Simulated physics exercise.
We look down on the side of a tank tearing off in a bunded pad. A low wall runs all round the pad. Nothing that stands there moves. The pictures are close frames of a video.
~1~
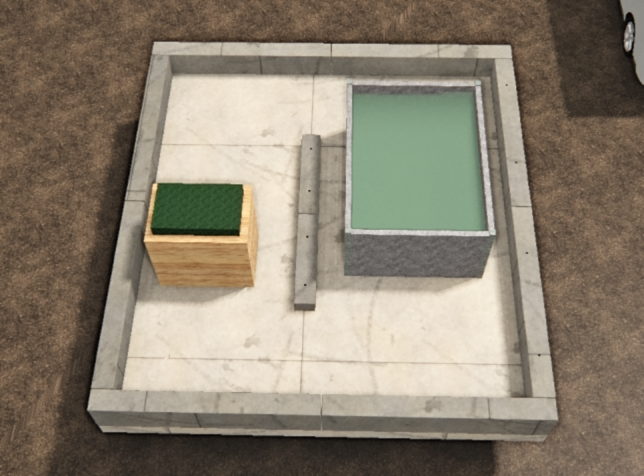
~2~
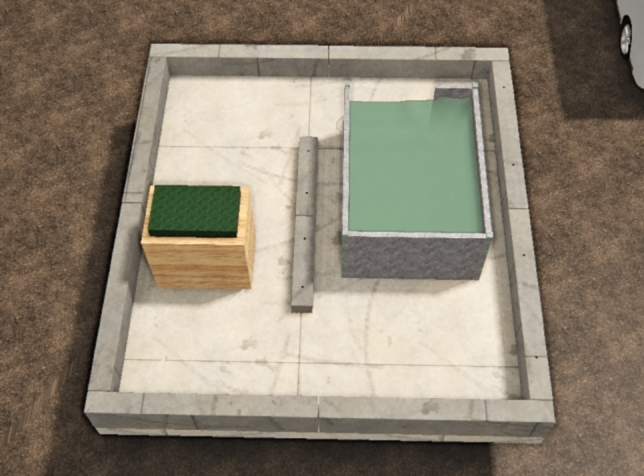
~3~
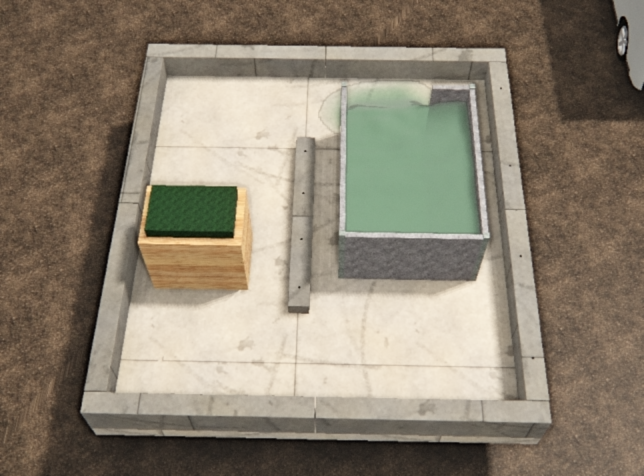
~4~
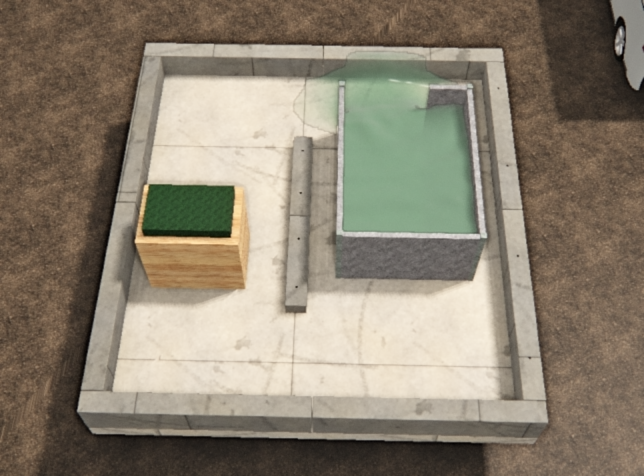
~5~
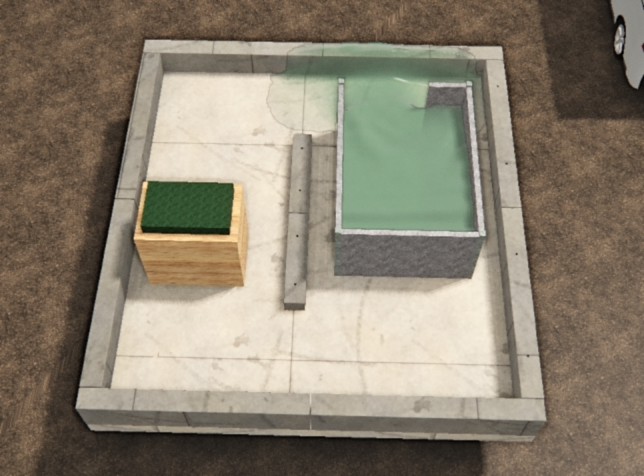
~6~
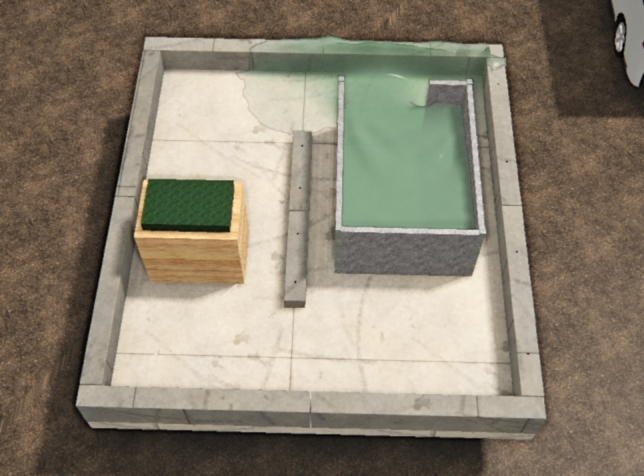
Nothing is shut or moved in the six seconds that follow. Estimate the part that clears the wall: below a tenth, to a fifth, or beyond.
The share lost is between a tenth and a fifth.
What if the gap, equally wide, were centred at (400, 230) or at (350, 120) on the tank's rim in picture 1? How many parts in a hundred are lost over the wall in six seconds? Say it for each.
In turn 6 and 2 per cent.
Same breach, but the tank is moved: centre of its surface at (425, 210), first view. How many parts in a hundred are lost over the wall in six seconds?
Near 4 in a hundred.
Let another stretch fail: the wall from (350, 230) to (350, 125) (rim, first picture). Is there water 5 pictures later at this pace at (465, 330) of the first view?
Verdict: Free of water.
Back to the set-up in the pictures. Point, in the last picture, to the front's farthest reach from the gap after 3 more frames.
At about (166, 72).
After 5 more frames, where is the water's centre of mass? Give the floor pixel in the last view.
Roughly at (377, 150).
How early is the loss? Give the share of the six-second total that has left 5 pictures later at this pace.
Roughly 45 per cent.
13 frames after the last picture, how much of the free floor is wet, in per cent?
Near 55 in a hundred.
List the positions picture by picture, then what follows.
In the first frame, the open tank at (416, 158) is whole and still.
In the second frame, water pours out on the open tank's far side and has run to (341, 128).
In the third frame, water pours out on the open tank's far side and has run to a hidden place.
In the fourth frame, water pours out on the open tank's far side and has run to (450, 83).
In the fifth frame, the front is at (279, 77), out from the gap on the open tank's far side.
In the sixth frame, the front is at (244, 74), out from the gap on the open tank's far side.
A moment on, water covers 20 % of the floor; the low wall has let 3 % over.
Next, water covers 30 % of the floor; the low wall has let 6 % over.
Then, water covers 50 % of the floor; the low wall has let 11 % over.
Later, water covers 70 % of the floor; the low wall has let 12 % over.
In the end, water covers 80 % of the floor; the low wall has let 12 % over.
